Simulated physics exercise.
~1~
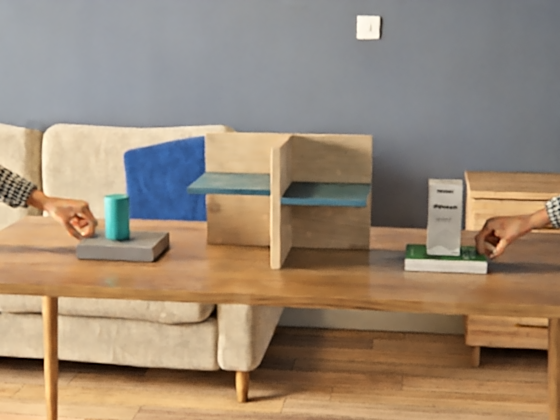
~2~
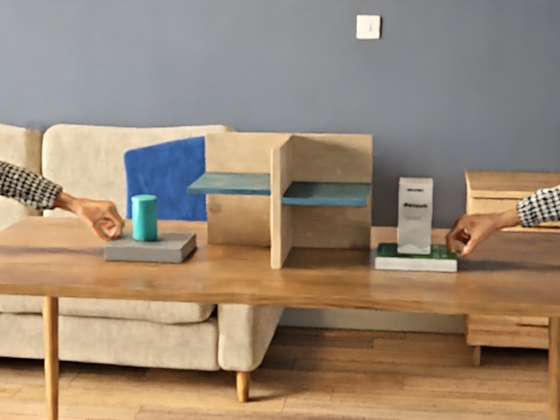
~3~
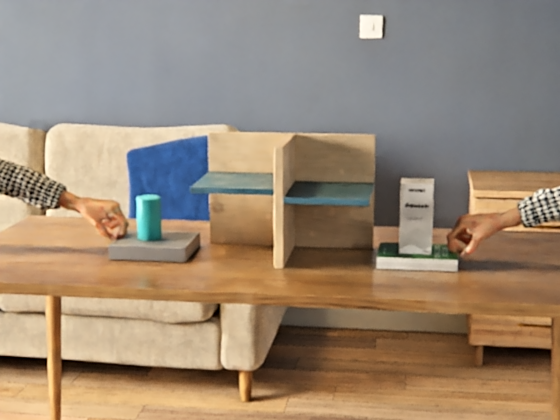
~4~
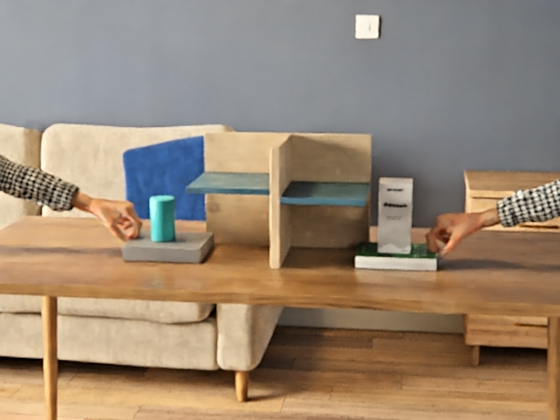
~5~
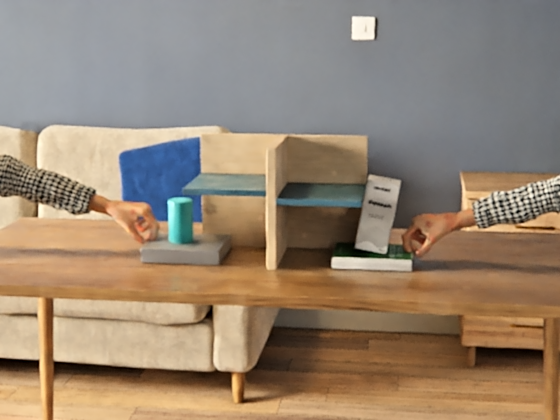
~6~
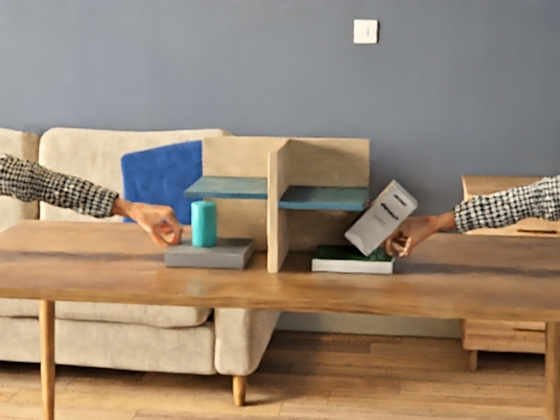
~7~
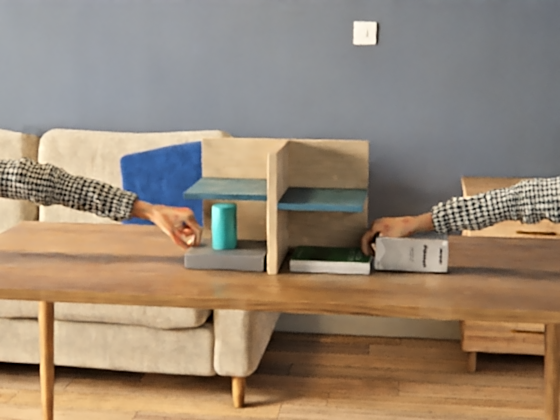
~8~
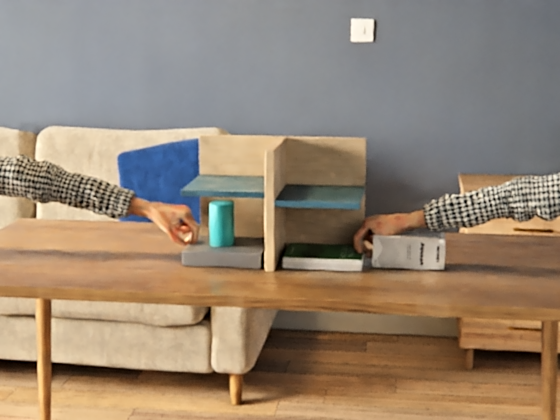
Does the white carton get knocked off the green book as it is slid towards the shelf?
Yes, the white carton tips back at the shelf and ends up lying on its side on the table beside the green book.
